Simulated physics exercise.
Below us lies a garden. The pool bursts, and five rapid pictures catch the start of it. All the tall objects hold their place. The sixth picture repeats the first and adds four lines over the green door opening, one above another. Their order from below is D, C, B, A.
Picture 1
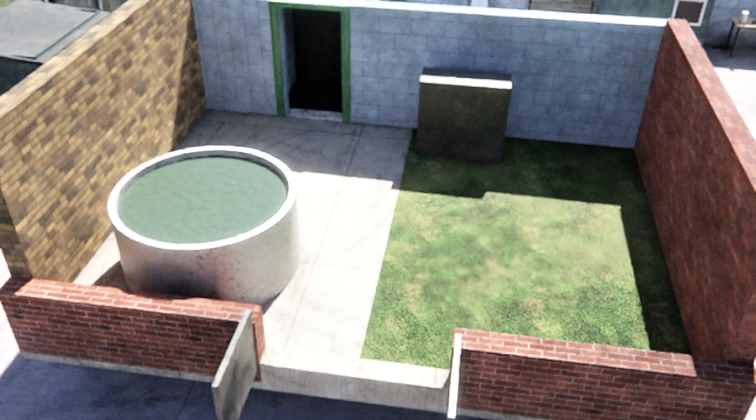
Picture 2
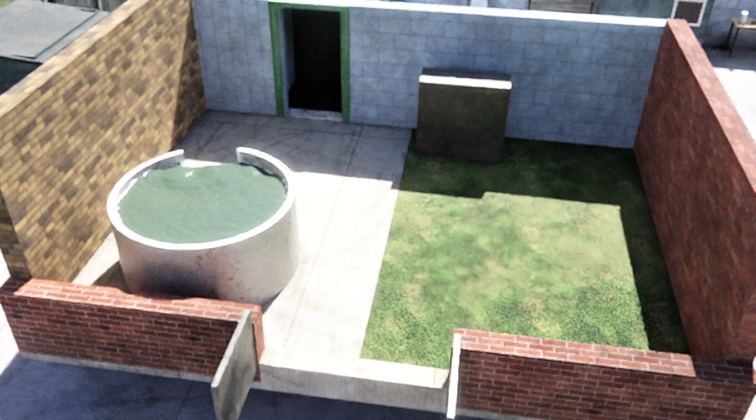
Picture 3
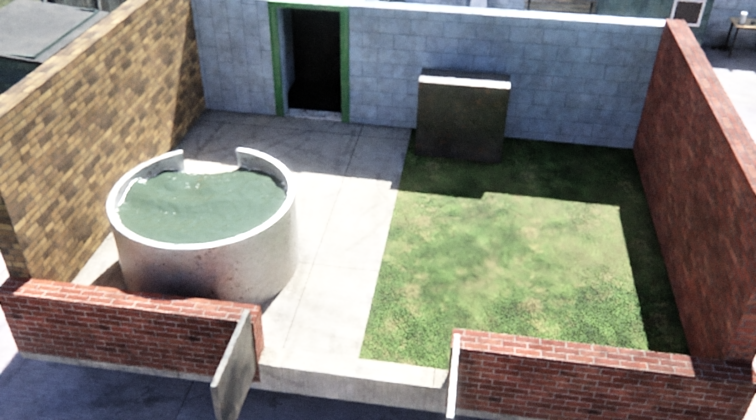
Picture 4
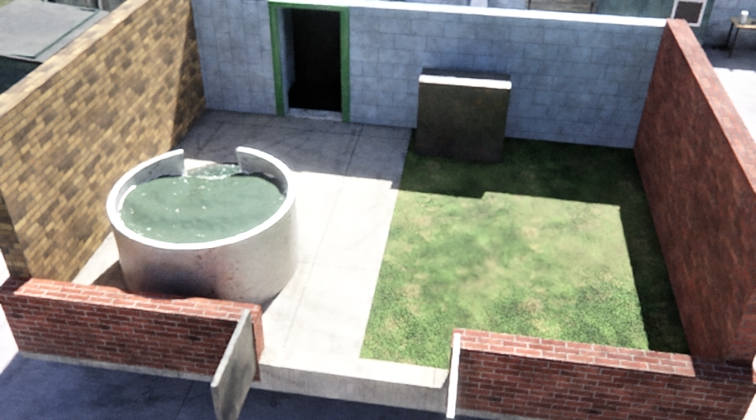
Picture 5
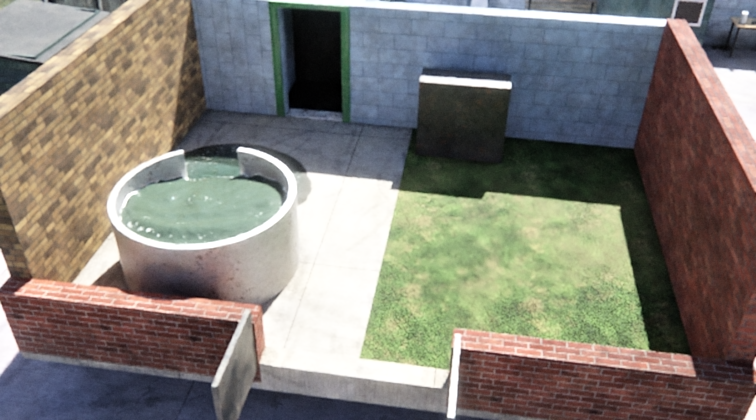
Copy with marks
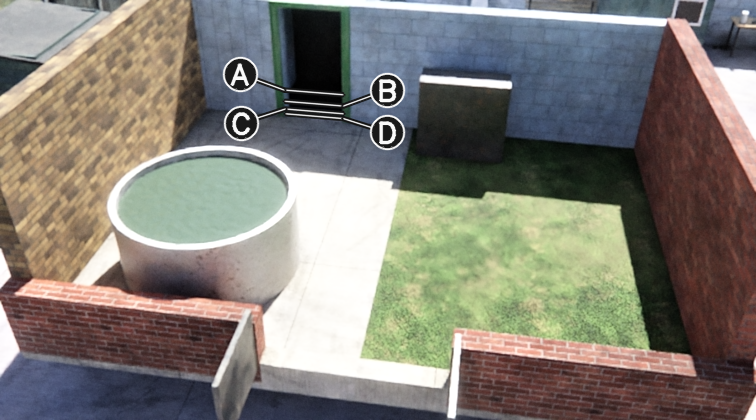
Green water in a round, pale-walled pool ripples and lowers slightly as a gap appears in the far rim, and a dark wet patch spreads over the paving behind it, beside a lawn in a walled garden.
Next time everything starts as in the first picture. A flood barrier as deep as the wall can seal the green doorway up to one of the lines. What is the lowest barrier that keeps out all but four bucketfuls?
The limit is B.
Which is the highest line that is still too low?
The answer is C.
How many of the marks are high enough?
Two of them.
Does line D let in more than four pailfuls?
Yes, it does.
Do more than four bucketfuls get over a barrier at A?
No, that is safe.
In white, A at (313, 92); B at (313, 103); C at (314, 111); D at (314, 116); from the bottom up D, C, B, A.
With A, nothing gets over.
With B, a bucket or two gets in.
With C, about 13 bucketfuls get in.
With D, dozens of bucketfuls pour in.
